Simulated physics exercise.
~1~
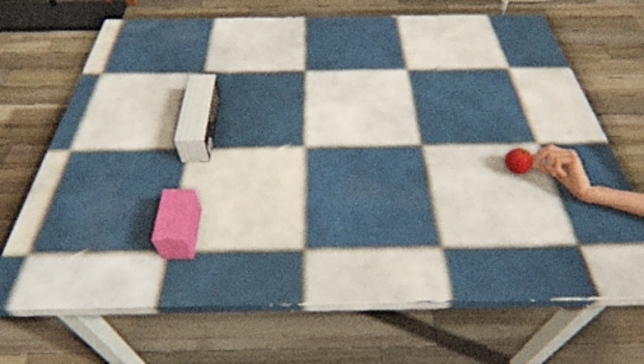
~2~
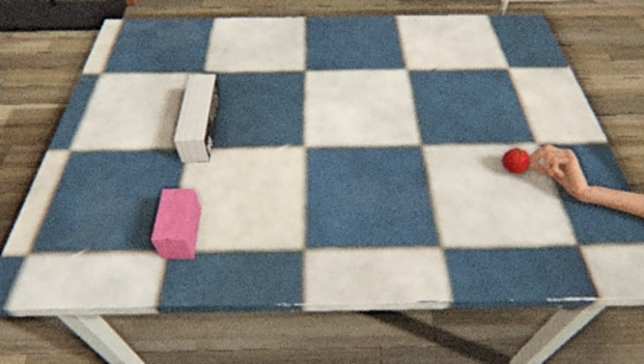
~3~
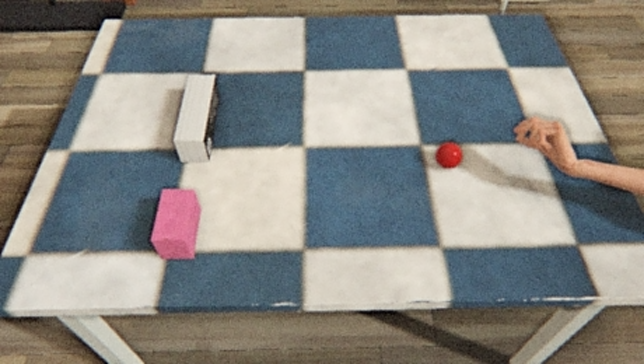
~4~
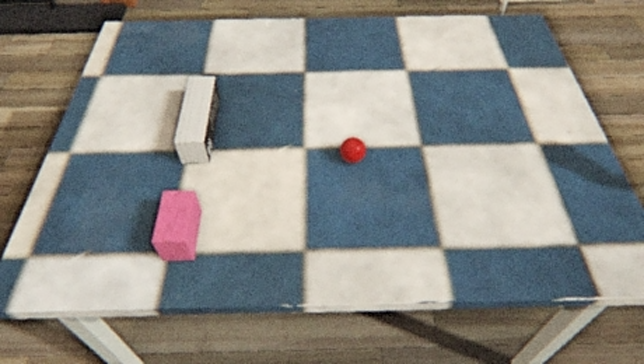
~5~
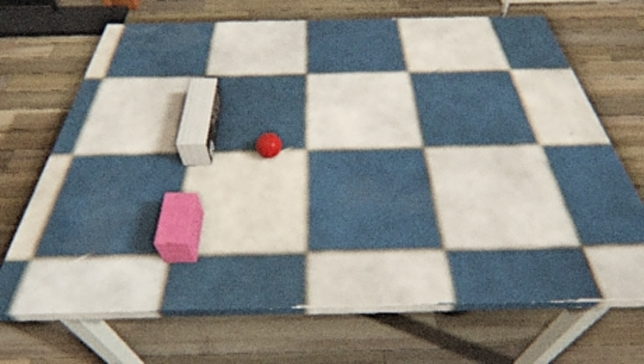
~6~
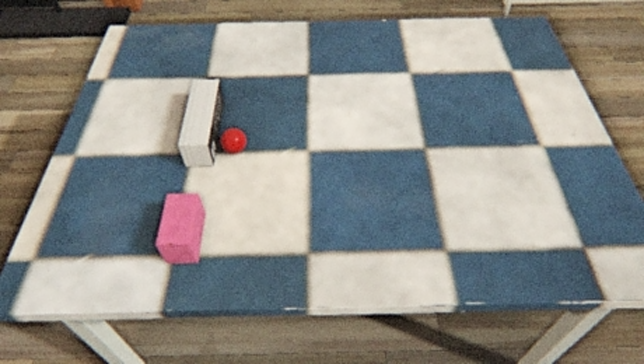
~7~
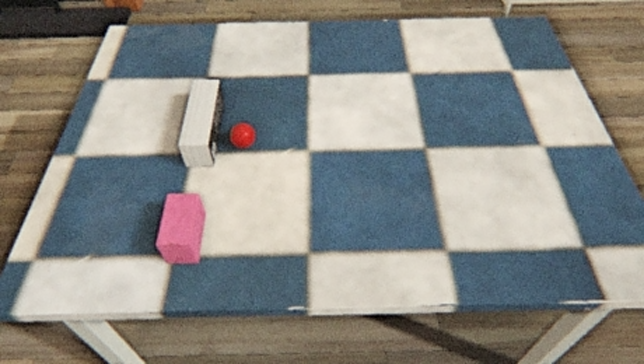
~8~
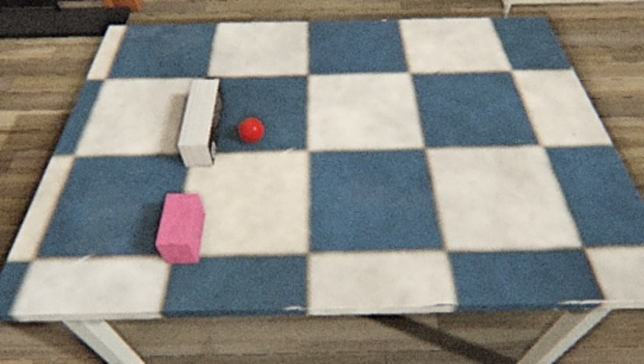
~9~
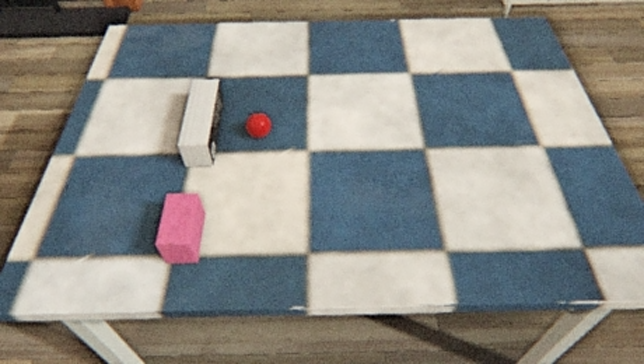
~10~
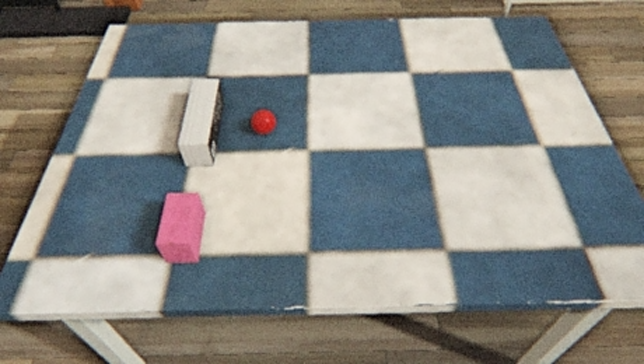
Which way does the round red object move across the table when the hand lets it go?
It moves to the left, towards the two blocks.
